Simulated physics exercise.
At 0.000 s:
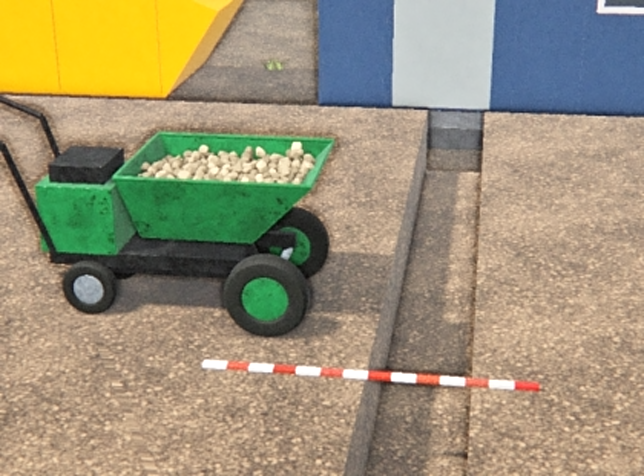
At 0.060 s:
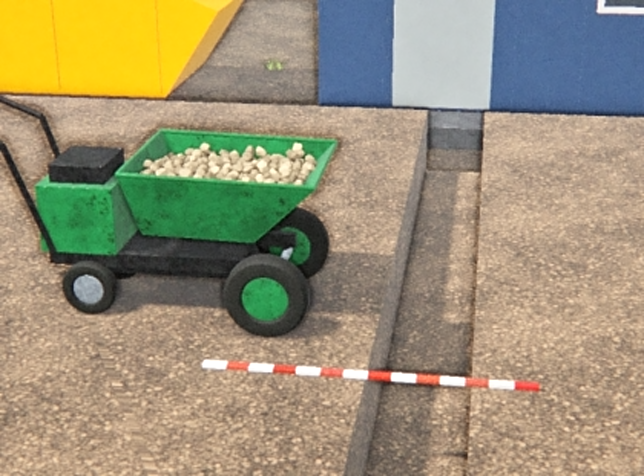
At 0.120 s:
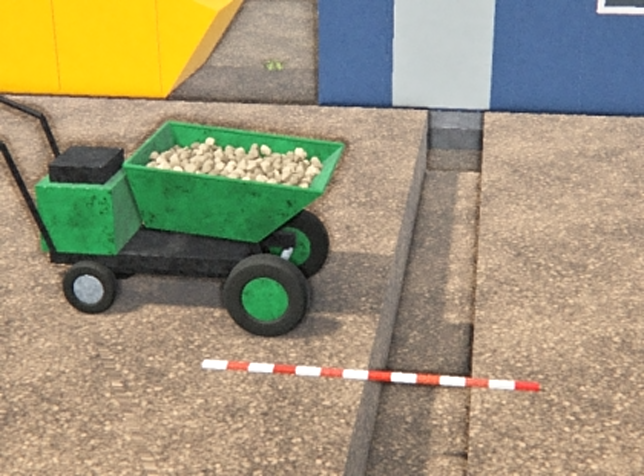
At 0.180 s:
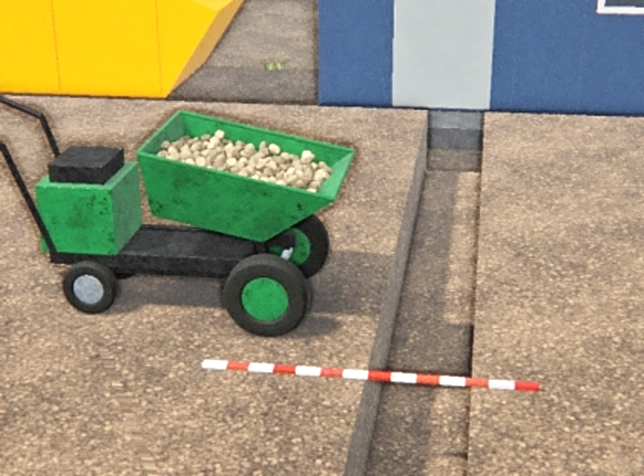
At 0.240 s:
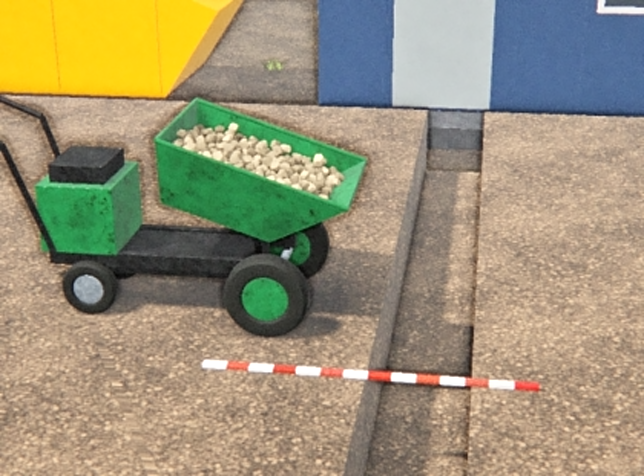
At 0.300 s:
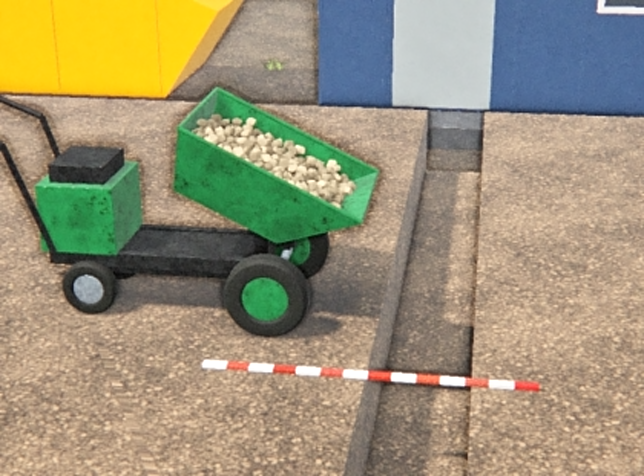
At first, a green powered barrow with its tray full of pale stones sits level on brown ground, facing a trench crossed by a red and white staff. Then the rear of the tray lifts gently and keeps rising, slanting down toward the right, while the barrow's wheels stay in place.
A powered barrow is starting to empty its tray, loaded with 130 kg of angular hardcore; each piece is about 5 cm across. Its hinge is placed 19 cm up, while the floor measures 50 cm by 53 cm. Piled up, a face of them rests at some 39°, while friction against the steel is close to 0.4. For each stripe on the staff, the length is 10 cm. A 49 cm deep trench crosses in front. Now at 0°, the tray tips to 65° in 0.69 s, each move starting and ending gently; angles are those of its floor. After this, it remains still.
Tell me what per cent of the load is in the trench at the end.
Some 81 per cent.
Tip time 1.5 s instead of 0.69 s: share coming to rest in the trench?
With that timing, about 90 per cent.
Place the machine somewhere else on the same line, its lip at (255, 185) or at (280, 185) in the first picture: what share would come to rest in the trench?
First place roughly 80%, second roughly 95%.
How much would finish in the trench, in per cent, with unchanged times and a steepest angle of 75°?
About 90%.
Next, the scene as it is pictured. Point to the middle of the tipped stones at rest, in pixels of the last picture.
Roughly (439, 392), I'd say.
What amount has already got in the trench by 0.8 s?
Around 15 per cent of it, at that instant.
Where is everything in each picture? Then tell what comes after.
In the first frame, the tray is at 0°, its lip at (312, 187); the top of the load is at (251, 160).
In the second frame, lip at (315, 188), floor tilted 1°, highest stones at (239, 160); the stones move at 0.3 m/s on average.
In the third frame, lip at (323, 192), floor tilted 5°, highest stones at (204, 155); the stones move at 0.7 m/s on average.
In the fourth frame, lip at (335, 199), floor tilted 11°, highest stones at (200, 144); the stones move at 0.9 m/s on average.
In the fifth frame, lip at (348, 209), floor tilted 18°, highest stones at (204, 137); the stones move at 1.1 m/s on average.
In the sixth frame, the tray is at 26°, its lip at (362, 222); the top of the load is at (213, 126); the stones move at 1.2 m/s on average.
After 0.5 s the floor is at 55°; 100 % in the tray; the foremost stones are at (383, 240).
After 0.8 s the floor is at 65°; 83 % in the tray, 17 % in the trench; the foremost stones are at (462, 346).
After 1.1 s the floor is at 65°; 36 % in the tray, 53 % in the trench, 11 % past the trench; the foremost stones are at (568, 332).
After 3.1 s the floor is at 65°; 7 % in the tray, 81 % in the trench, 11 % past the trench; the foremost stones are at (629, 328).
